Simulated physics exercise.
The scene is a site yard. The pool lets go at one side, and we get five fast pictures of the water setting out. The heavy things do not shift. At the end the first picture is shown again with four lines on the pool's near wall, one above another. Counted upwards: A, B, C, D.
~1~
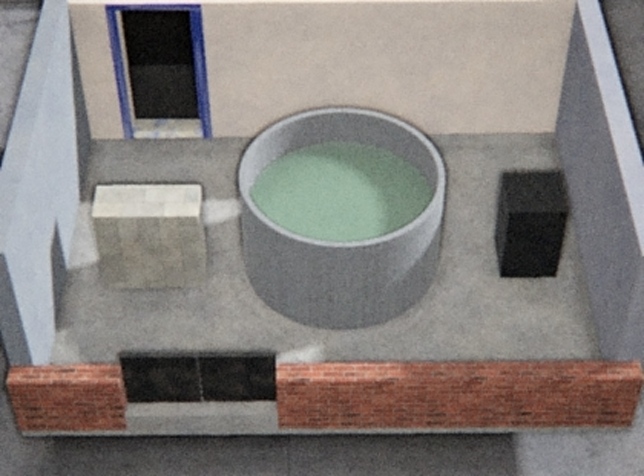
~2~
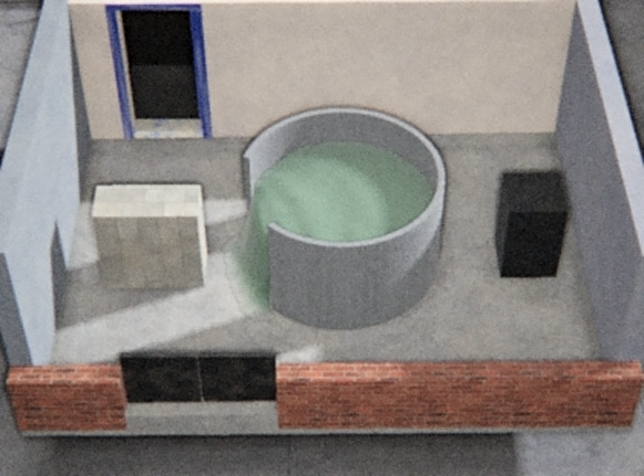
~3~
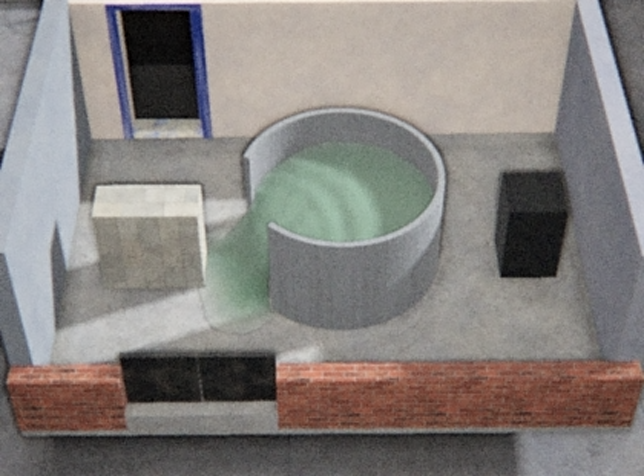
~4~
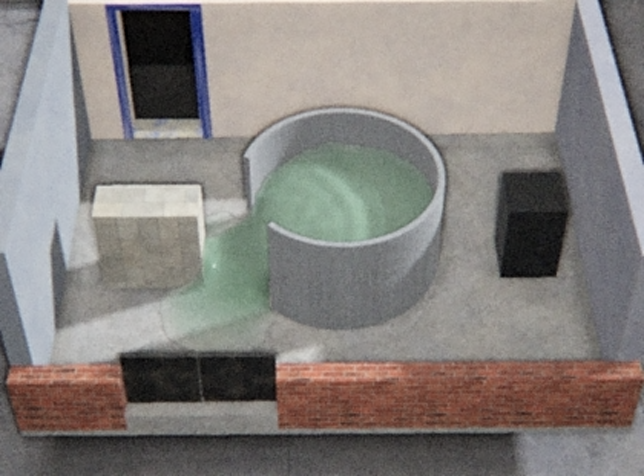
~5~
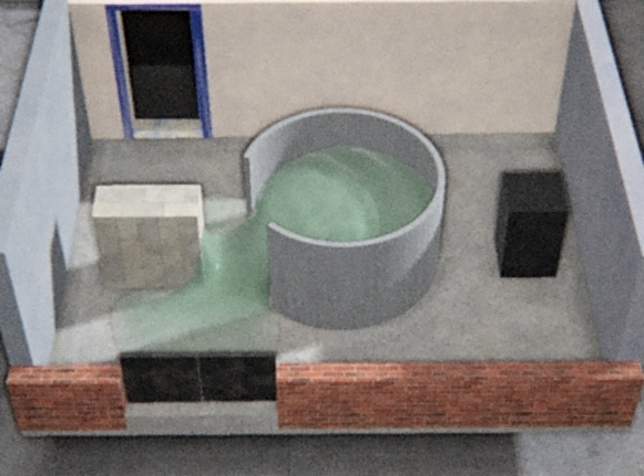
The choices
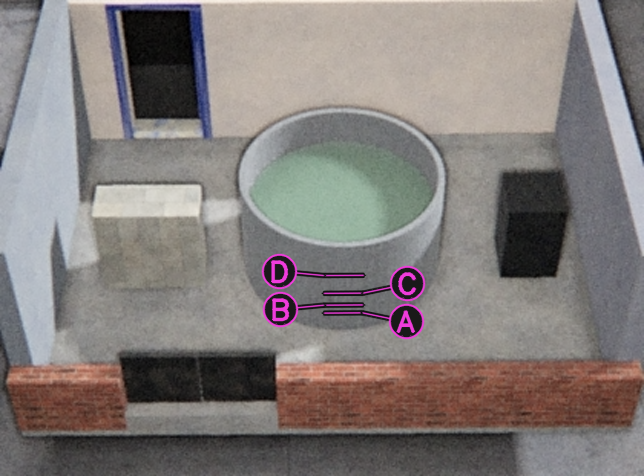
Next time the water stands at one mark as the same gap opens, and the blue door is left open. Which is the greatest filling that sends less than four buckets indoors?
The answer is mark B.
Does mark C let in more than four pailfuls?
Yes, it does.
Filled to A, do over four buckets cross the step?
No, not at all.
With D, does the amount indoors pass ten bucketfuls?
Yes, clearly.
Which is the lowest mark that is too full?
C.
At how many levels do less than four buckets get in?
Two.
On the marked copy, A at (343, 312); B at (343, 305); C at (343, 293); D at (343, 275); from the bottom up A, B, C, D.
If A is chosen, nothing gets over.
If B is chosen, a splash gets over, under a bucket.
If C is chosen, about 9 bucketfuls get in.
If D is chosen, dozens of bucketfuls pour in.
